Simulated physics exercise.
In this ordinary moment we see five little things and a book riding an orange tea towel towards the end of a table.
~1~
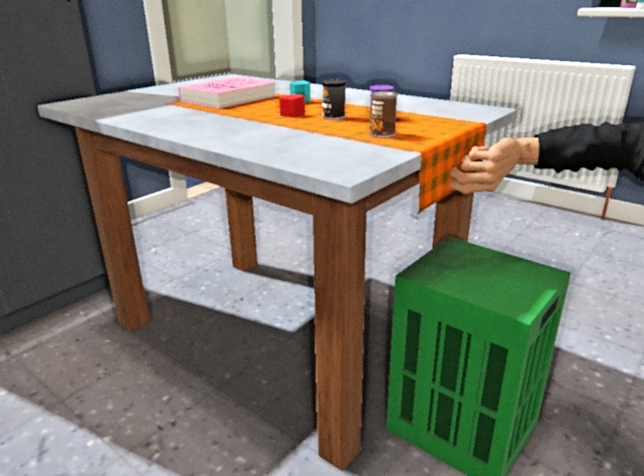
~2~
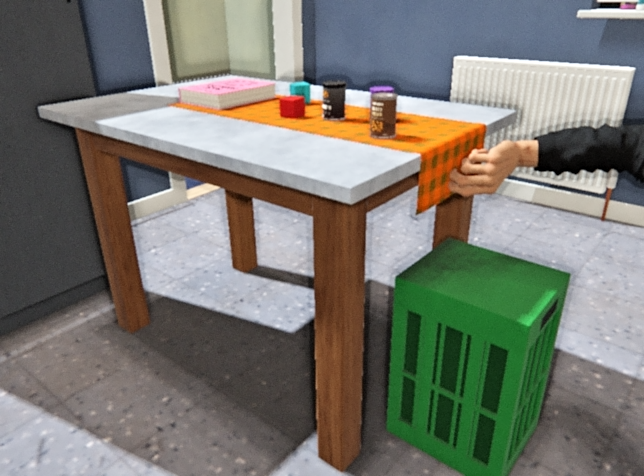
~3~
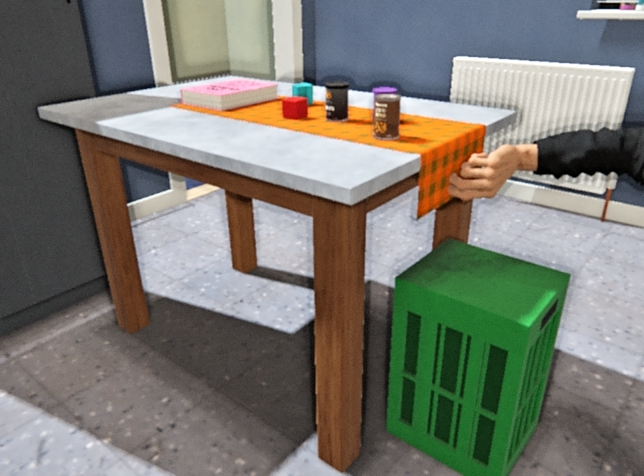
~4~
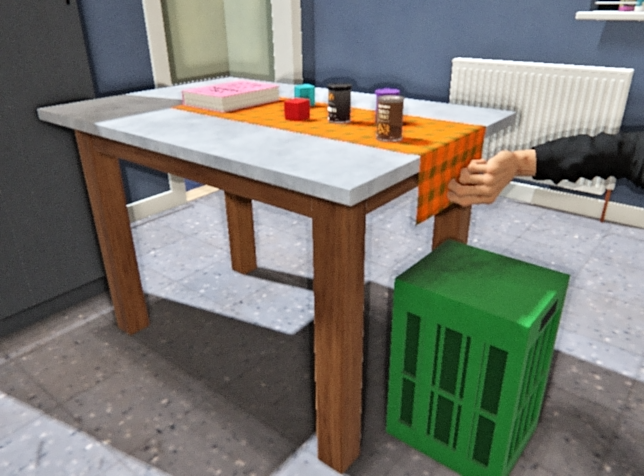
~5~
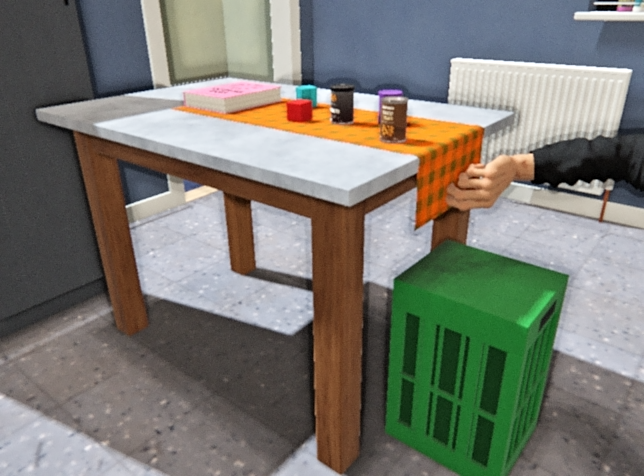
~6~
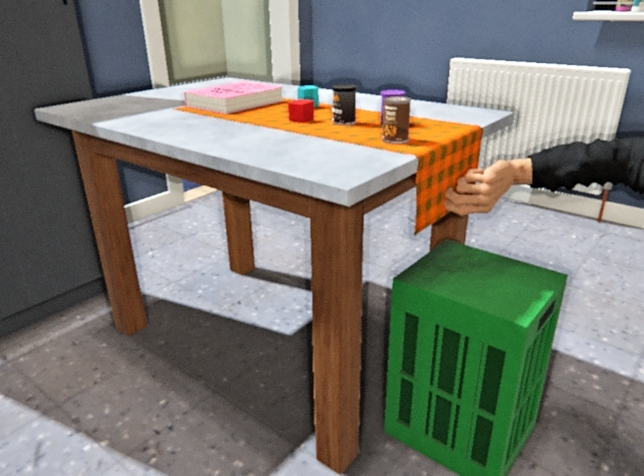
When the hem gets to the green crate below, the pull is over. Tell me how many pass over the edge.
One leaves.
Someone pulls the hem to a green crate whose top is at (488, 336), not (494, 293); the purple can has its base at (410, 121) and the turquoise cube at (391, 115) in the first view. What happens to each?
Purple can: Lost; turquoise cube: Lost.
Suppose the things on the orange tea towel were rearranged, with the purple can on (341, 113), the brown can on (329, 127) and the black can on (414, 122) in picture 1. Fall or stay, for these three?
In the end the purple can is still up there, the brown can is still up there and the black can is no longer up there.
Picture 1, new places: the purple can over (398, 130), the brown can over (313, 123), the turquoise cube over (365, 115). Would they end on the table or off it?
Outcome: The purple can is gone, the brown can is still in place, the turquoise cube is still in place.
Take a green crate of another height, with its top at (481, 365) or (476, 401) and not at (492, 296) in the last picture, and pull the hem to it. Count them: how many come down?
In that event, 3 and 4.
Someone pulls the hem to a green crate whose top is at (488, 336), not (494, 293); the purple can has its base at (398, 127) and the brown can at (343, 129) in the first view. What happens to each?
Looks like the purple can ends up down, and the brown can ends up down.
Soon after, hem near (445, 238); all still up.
After that, hem on the crate; brown can gone.
In the end, hem on the crate; brown can gone. The count of fallen things is one.
